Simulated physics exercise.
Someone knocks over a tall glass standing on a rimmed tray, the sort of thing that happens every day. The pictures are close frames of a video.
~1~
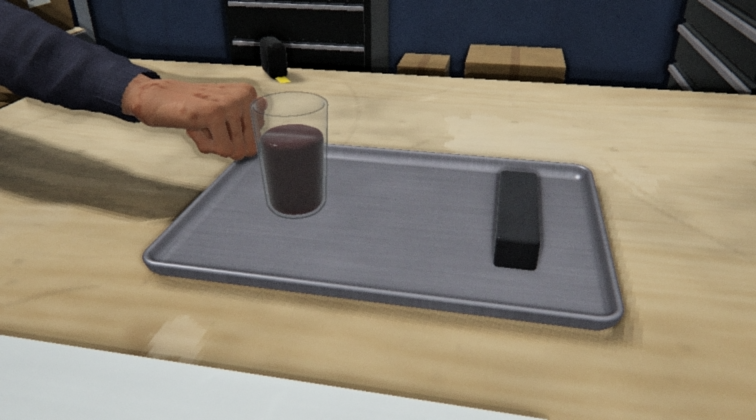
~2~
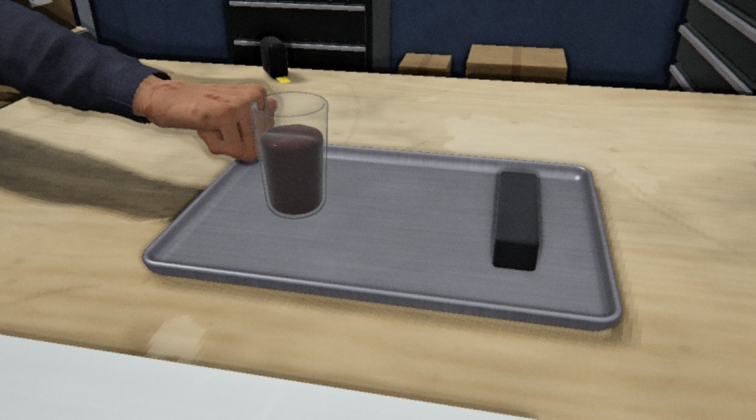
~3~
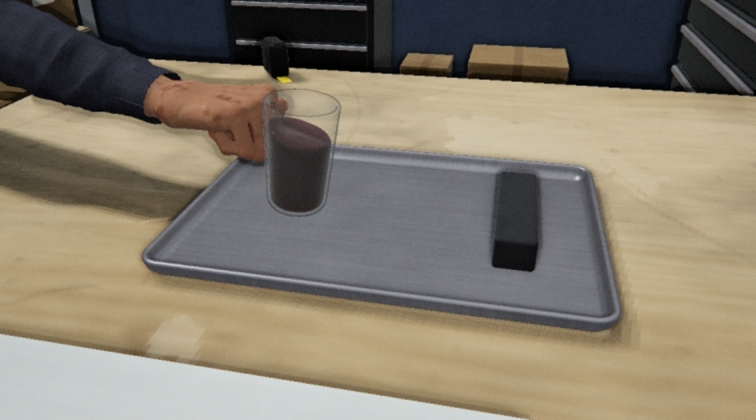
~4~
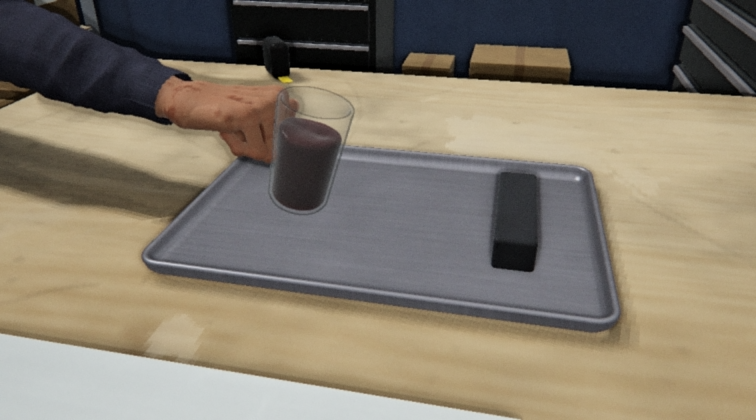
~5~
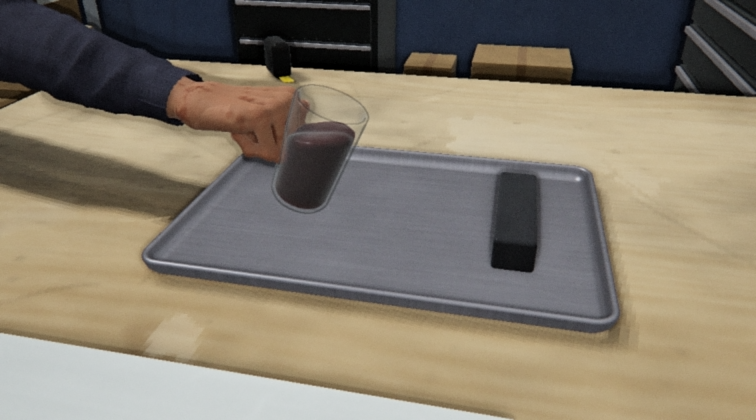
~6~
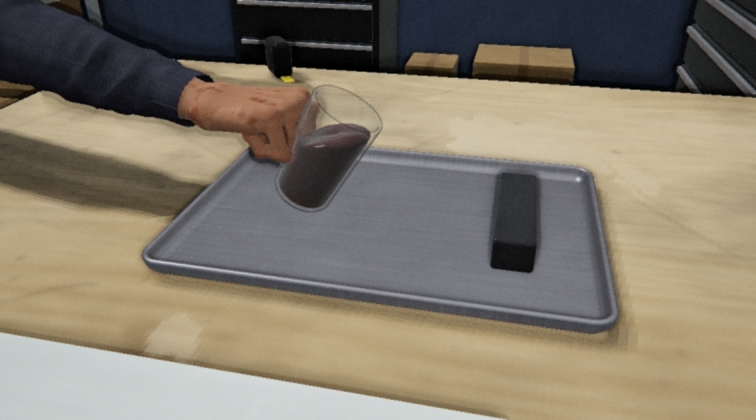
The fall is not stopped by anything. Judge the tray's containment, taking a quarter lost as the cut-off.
Tray keeps over three quarters.
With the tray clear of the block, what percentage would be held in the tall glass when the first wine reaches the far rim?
60 percent or so.
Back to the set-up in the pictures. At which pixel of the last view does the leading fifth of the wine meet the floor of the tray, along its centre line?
Impact centre, mid-line: Approx. (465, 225).
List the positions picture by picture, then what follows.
In the first picture, it leans 0°; its right rim is at (324, 108); the wine meets the walls at (264, 131) and (324, 136); the tray's far rim is at (602, 229); a block is fixed to the tray further along.
In the second picture, it leans 0°; its right rim is at (324, 109); the wine meets the walls at (264, 131) and (324, 136).
In the third picture, it leans 7°; its right rim is at (337, 111); the wine meets the walls at (272, 115) and (331, 140).
In the fourth picture, it leans 14°; its right rim is at (351, 115); the wine meets the walls at (283, 120) and (342, 138).
In the fifth picture, it leans 21°; its right rim is at (365, 121); the wine meets the walls at (290, 134) and (356, 132).
In the sixth picture, it leans 29°; its right rim is at (379, 130); the wine meets the walls at (296, 138) and (371, 133).
A moment on, the tall glass is falling and 100 per cent is in the glass, 0 on the tray and 0 above or beyond its rim.
Next, the tall glass lies on its side and 75 per cent is in the glass, 15 on the tray and 10 above or beyond its rim.
Then the tall glass lies on its side and 40 per cent is in the glass, 36 on the tray and 24 above or beyond its rim.
Later the tall glass lies on its side and 20 per cent is in the glass, 67 on the tray and 13 above or beyond its rim.
Finally, 87 per cent is held by tray and glass, 13 is off the tray.
